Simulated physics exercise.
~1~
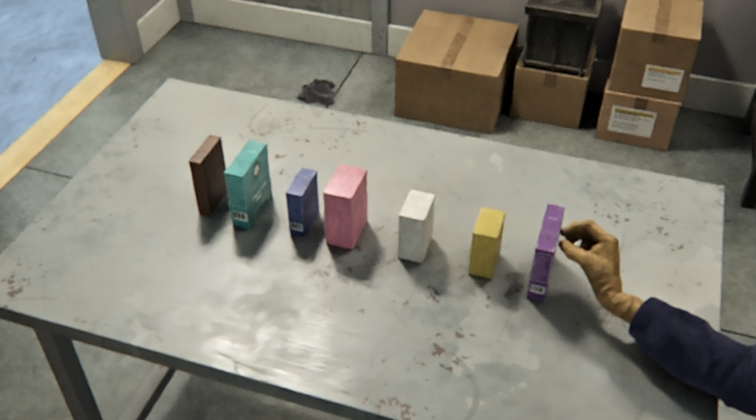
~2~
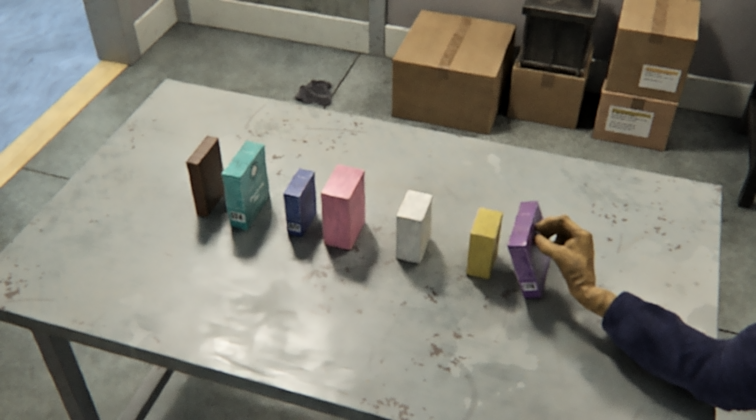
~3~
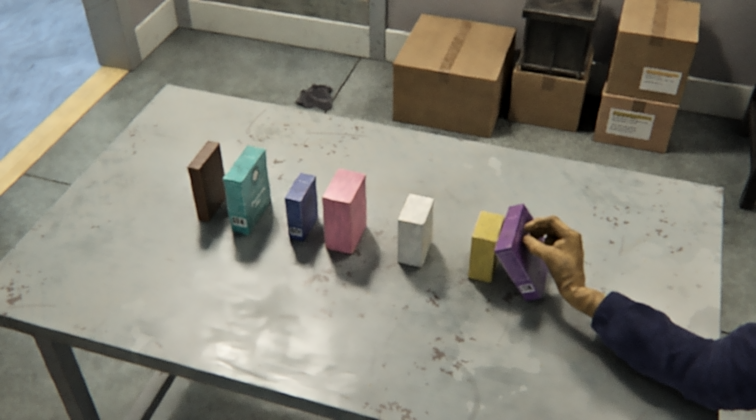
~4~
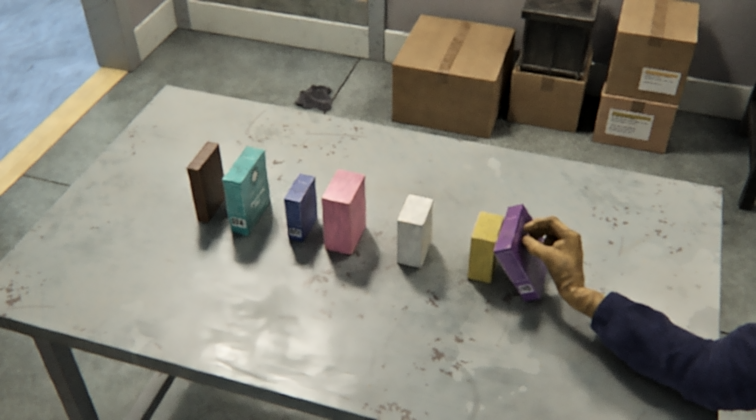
A hand tipping a purple packet left until it leans against the yellow block, the rest of the row still standing.
